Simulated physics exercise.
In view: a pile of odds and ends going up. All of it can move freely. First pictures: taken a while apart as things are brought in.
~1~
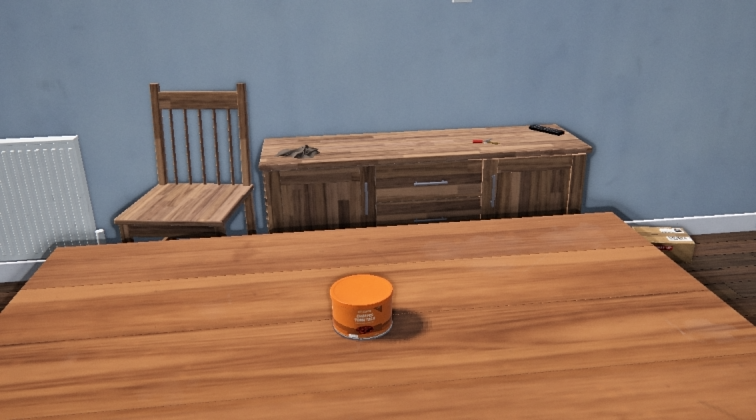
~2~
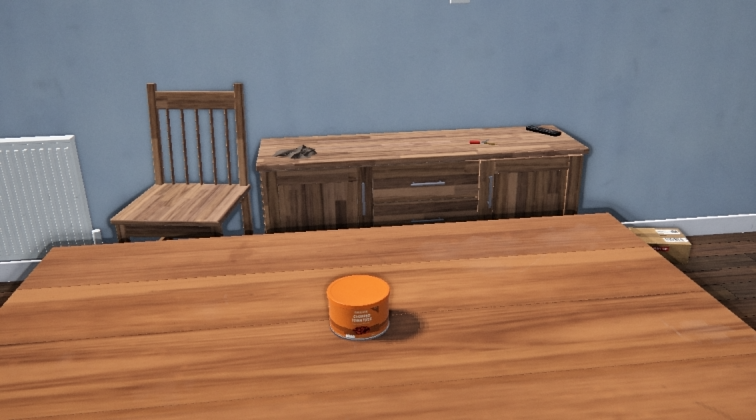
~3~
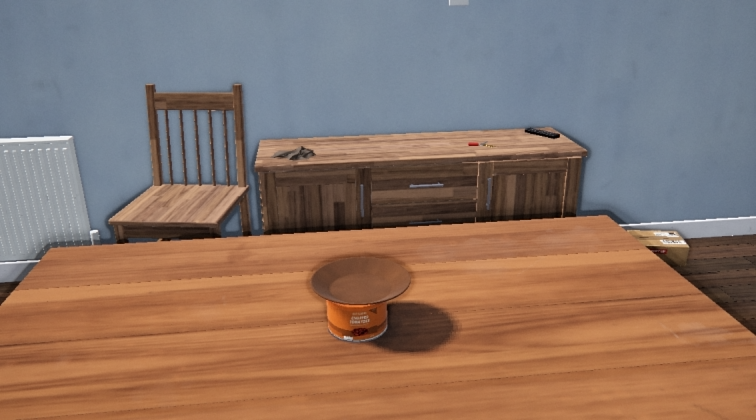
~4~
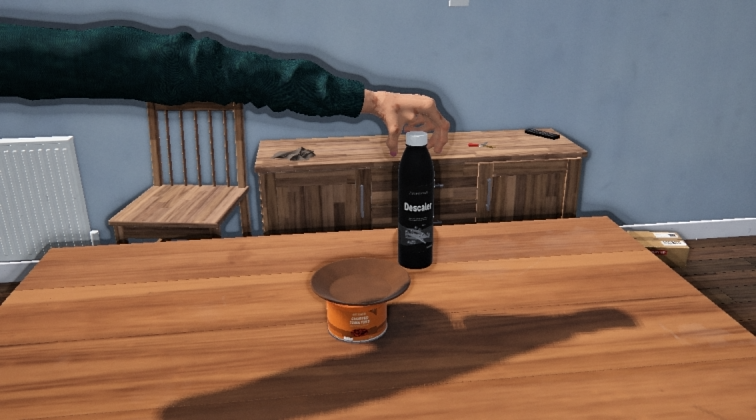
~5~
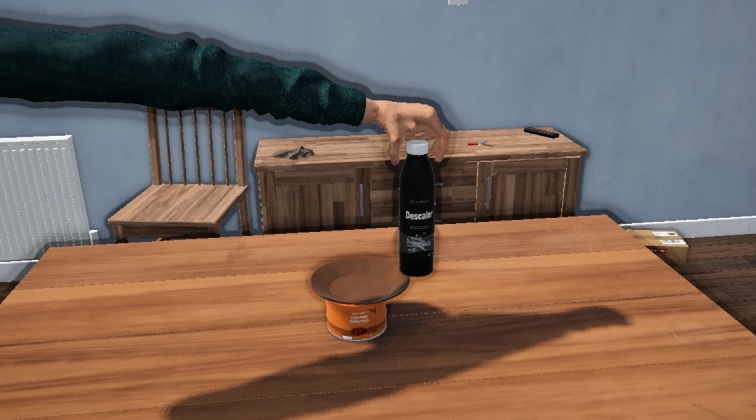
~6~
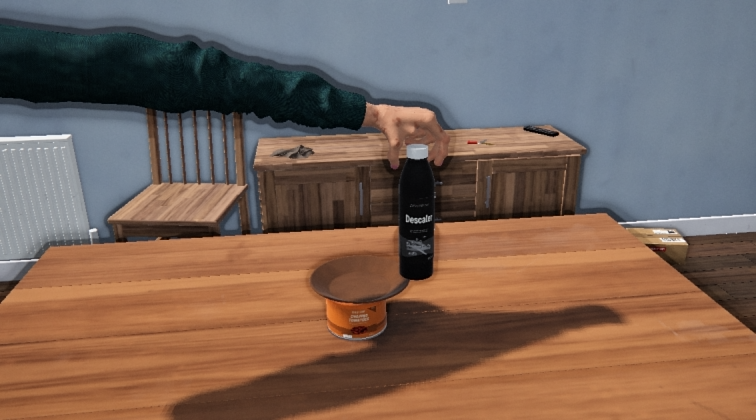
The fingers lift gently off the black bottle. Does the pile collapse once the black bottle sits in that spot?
Yes, it collapses.
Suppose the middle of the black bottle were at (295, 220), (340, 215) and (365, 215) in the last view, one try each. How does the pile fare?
Try one: It topples; try two: It stands firm; try three: It stands firm.
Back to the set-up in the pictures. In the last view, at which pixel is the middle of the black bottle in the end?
The object finishes somewhere near (493, 302).
Then, 0.40 s after the last picture, black bottle now fallen.
Then, 0.50 s after the last picture, things are still on the move.
At rest, fallen, black bottle; the other 2 in place. Seen from the same camera at the end, black bottle near (493, 302). The pile gives way.
